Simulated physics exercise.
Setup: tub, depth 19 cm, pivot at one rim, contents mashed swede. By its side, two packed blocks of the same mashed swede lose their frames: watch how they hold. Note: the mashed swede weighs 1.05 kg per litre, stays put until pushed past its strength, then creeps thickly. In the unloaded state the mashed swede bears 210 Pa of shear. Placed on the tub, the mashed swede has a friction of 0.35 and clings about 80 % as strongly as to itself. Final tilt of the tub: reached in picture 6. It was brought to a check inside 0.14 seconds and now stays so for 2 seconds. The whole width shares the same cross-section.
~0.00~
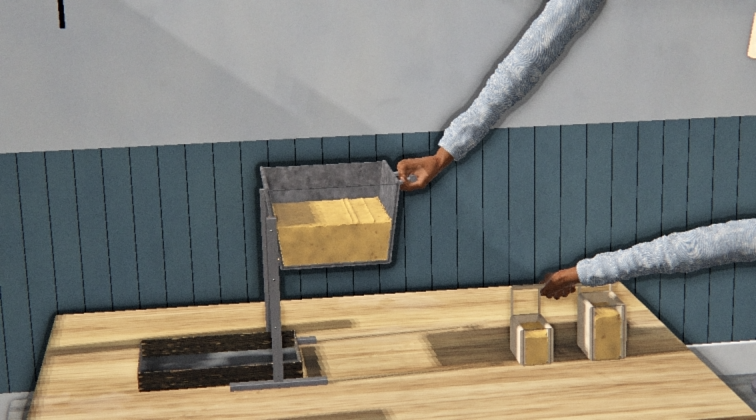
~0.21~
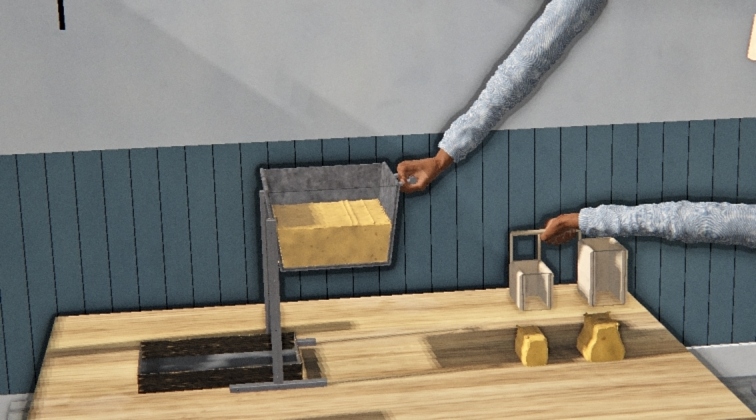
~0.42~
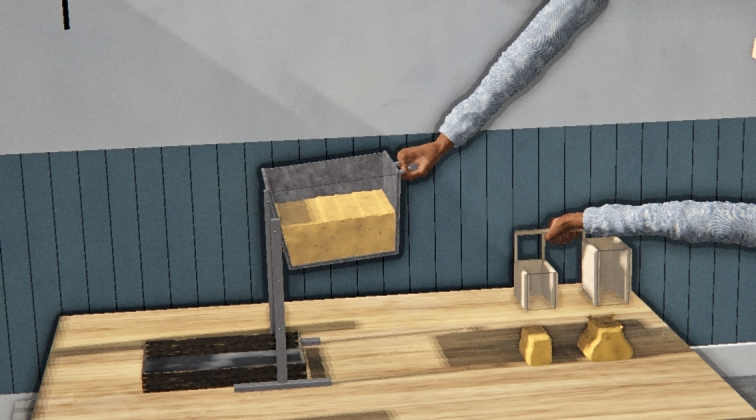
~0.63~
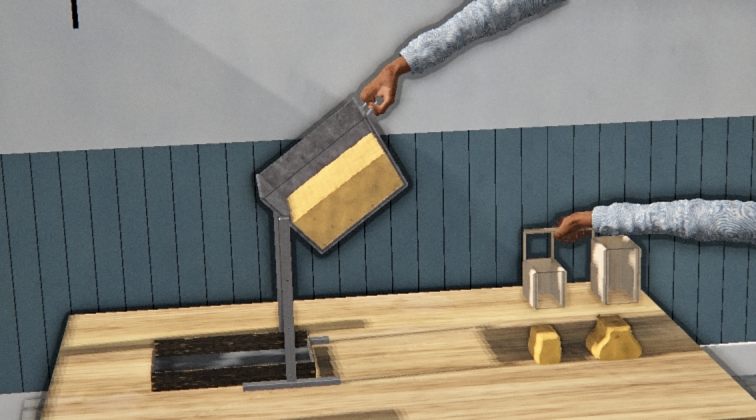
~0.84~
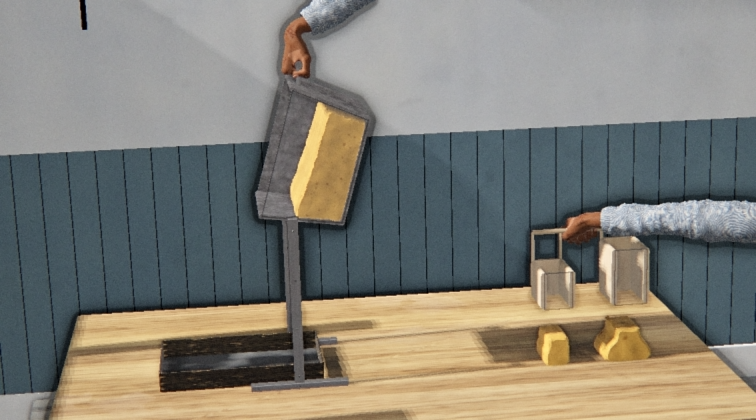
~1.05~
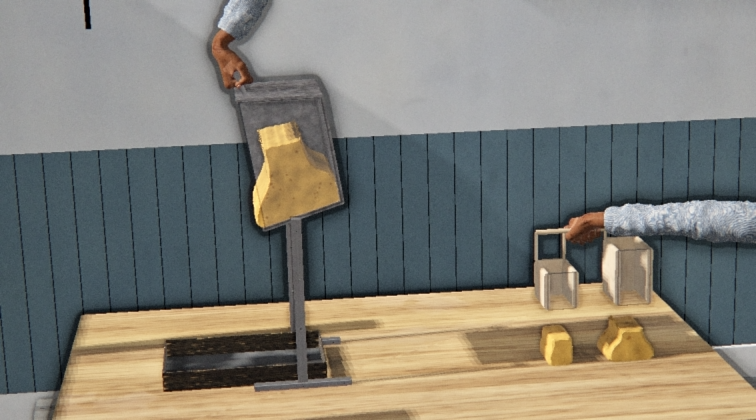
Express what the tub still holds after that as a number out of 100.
Something like 0 per cent.
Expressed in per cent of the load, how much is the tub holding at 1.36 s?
About 30 %.
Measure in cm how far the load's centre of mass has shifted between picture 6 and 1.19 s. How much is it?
Roughly 11 centimetres.
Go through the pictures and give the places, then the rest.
In the first frame, handle-side rim at (396, 183), tilt 0 degrees; crest of the mashed swede at (353, 223); block heights 7.7 cm, 12 cm (left to right).
In the second frame, handle-side rim at (396, 185), tilt 0 degrees; crest of the mashed swede at (353, 224); block heights 7.5 cm, 9.7 cm (left to right).
In the third frame, handle-side rim at (397, 173), tilt 5 degrees; crest of the mashed swede at (390, 213); block heights 7.4 cm, 8.8 cm (left to right).
In the fourth frame, handle-side rim at (364, 117), tilt 36 degrees; crest of the mashed swede at (380, 154); block heights 7.4 cm, 8.7 cm (left to right).
In the fifth frame, handle-side rim at (291, 91), tilt 74 degrees; crest of the mashed swede at (333, 113); block heights 7.4 cm, 8.7 cm (left to right).
In the sixth frame, handle-side rim at (238, 104), tilt 99 degrees; crest of the mashed swede at (296, 140); block heights 7.4 cm, 8.7 cm (left to right).
After 1.19 s, the tub is at 99 degrees and holds 50 %.
After 1.36 s, the tub is at 99 degrees and holds 29 %.
After 1.53 s, the tub is at 99 degrees and holds 22 %.
After 1.70 s, the tub is at 99 degrees and holds 17 %.
After 3.05 s, the tub is at 99 degrees and holds 0 %.
